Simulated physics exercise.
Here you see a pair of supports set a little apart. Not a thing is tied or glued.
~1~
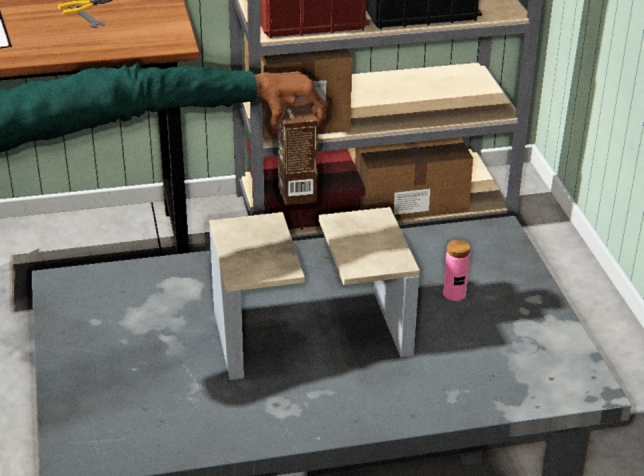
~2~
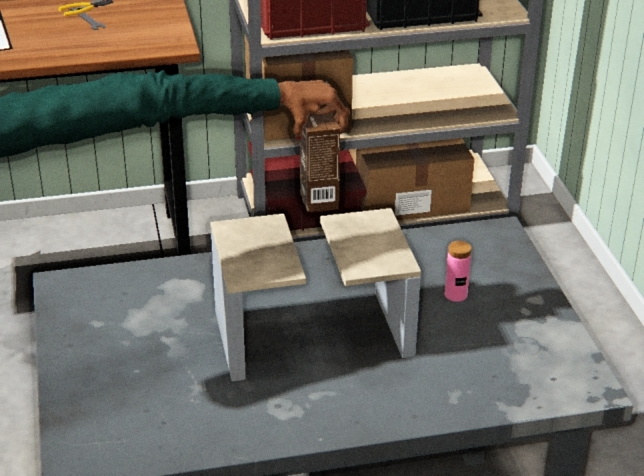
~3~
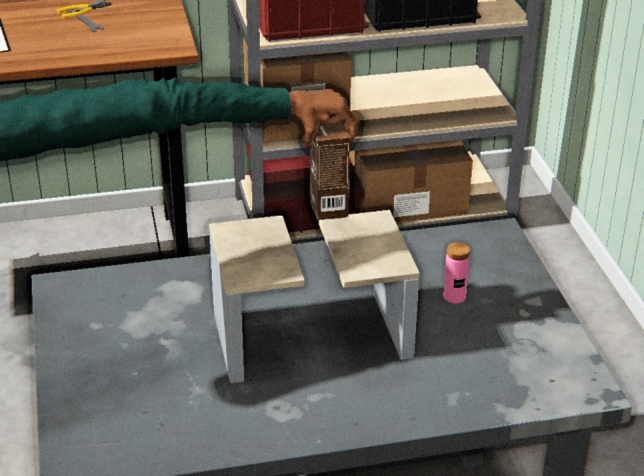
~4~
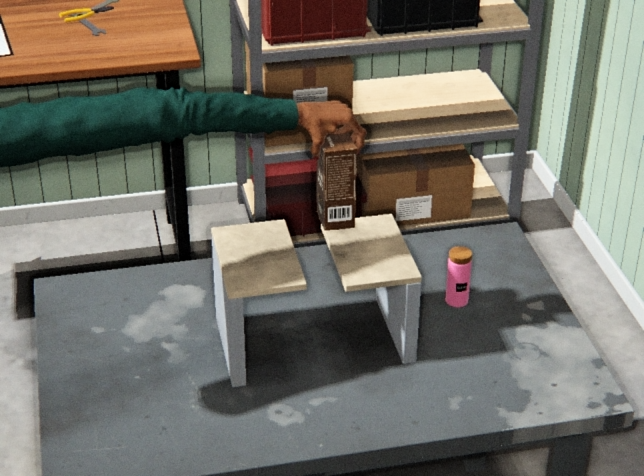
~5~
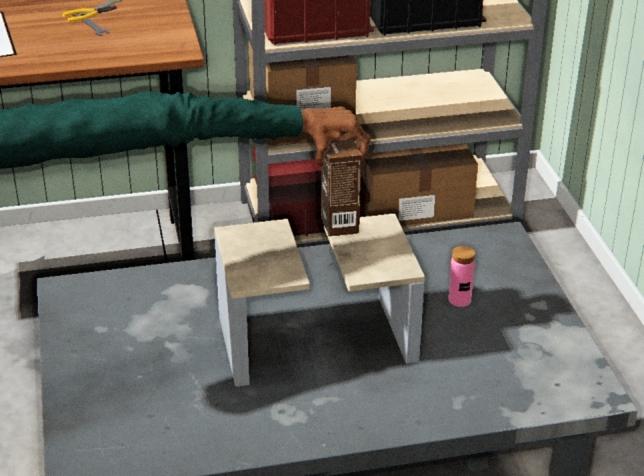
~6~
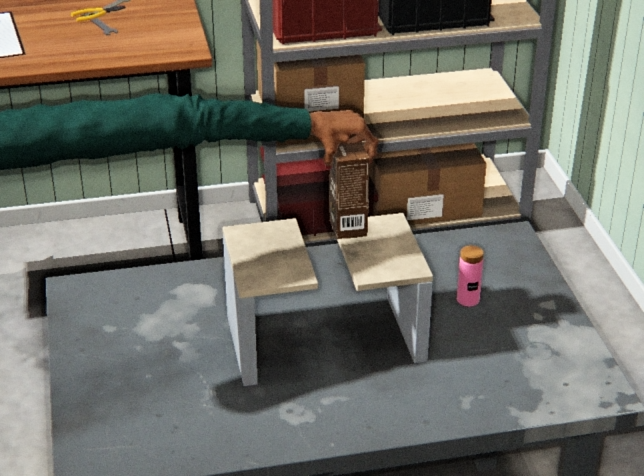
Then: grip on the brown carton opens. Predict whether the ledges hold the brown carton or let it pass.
It is held up.
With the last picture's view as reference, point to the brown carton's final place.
The object ends up somewhere near (348, 214).
Then, 0.20 s later than the last frame, brown carton moved about its own width near (348, 210).
Then, 0.30 s later than the last frame, brown carton moved about its own width near (348, 214).
When it is over, moved from the start, brown carton; pink shaker as before. End places, in pixels of the last picture, brown carton near (348, 214). The carton is caught.
